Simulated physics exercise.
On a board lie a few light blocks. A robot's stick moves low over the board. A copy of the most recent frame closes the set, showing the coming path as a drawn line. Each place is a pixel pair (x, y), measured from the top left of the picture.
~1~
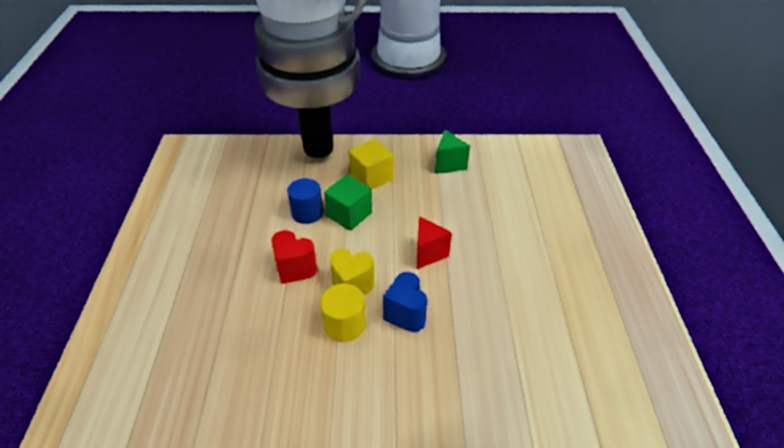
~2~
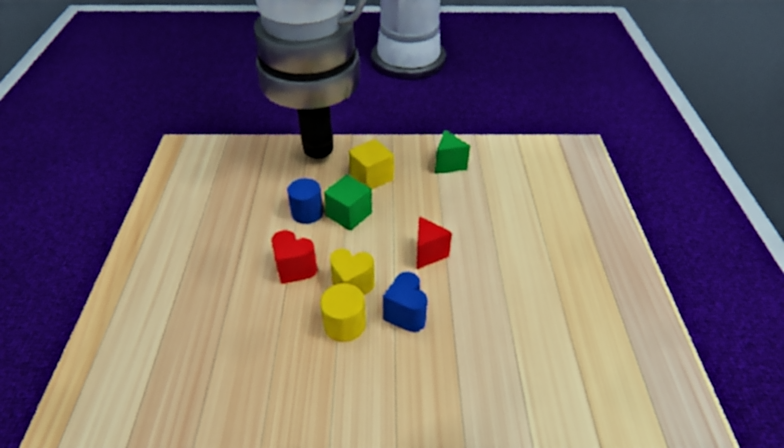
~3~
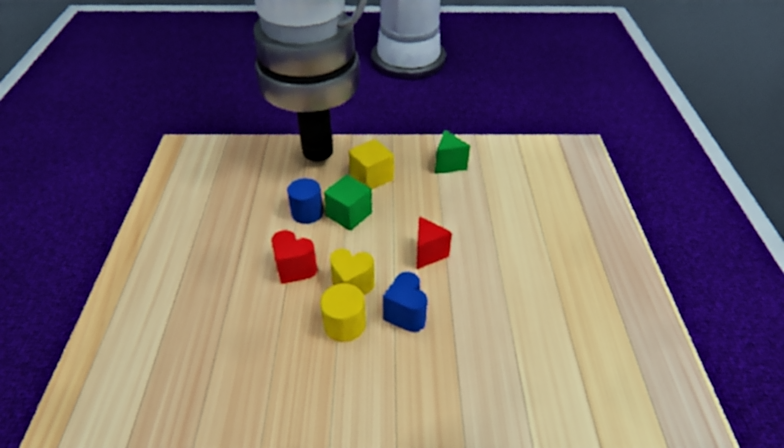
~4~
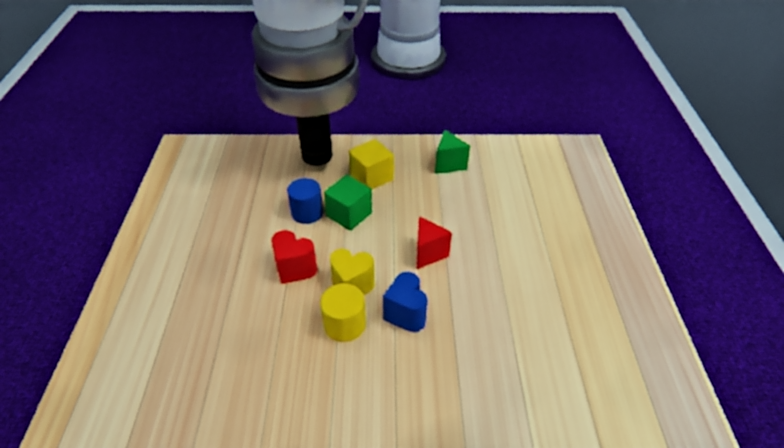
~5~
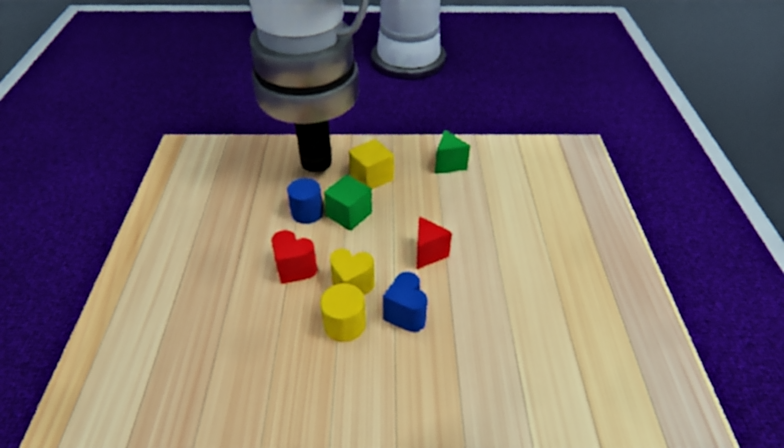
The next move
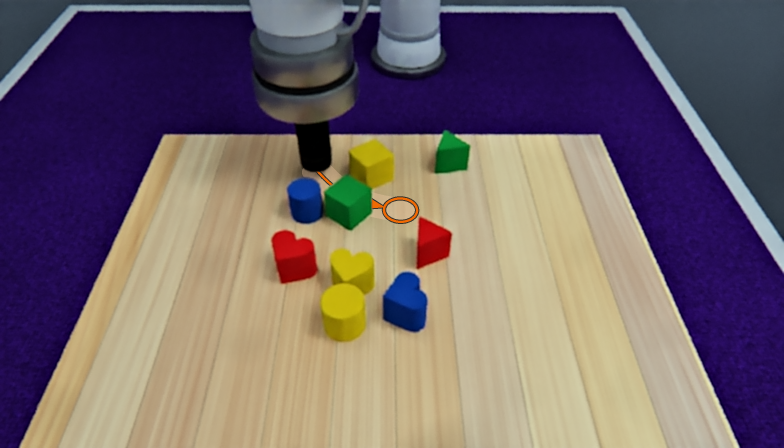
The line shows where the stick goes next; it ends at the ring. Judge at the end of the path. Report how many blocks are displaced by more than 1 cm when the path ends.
Moved: 1.
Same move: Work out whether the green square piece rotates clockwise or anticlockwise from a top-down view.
It turns clockwise.
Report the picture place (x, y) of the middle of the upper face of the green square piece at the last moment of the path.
Top centre: (359, 203).
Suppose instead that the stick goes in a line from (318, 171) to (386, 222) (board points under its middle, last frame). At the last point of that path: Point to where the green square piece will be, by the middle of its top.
Its top centre is at about (357, 213).
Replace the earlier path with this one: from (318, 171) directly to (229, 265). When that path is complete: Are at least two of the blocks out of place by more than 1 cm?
Going by the path, no.
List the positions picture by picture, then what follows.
In the first frame, stick's lower end (319, 149); green square piece (348, 190); yellow square piece (371, 152).
In the second frame, stick (318, 150); blocks still.
In the third frame, stick (318, 152); blocks still.
In the fourth frame, stick (318, 157); blocks still.
In the fifth frame, stick (317, 163); green square piece (348, 190); yellow square piece (371, 152).
Drawn move, from (318, 171) over (337, 189) and (366, 203) to (401, 210).
On the path given first. One third of the way, stick (338, 182); nothing pushed yet.
Two thirds of the way, stick (367, 195); green square piece (358, 202), turned 55° clockwise.
At the end, stick (401, 202); green square piece (359, 203), turned 65° clockwise; yellow square piece still.
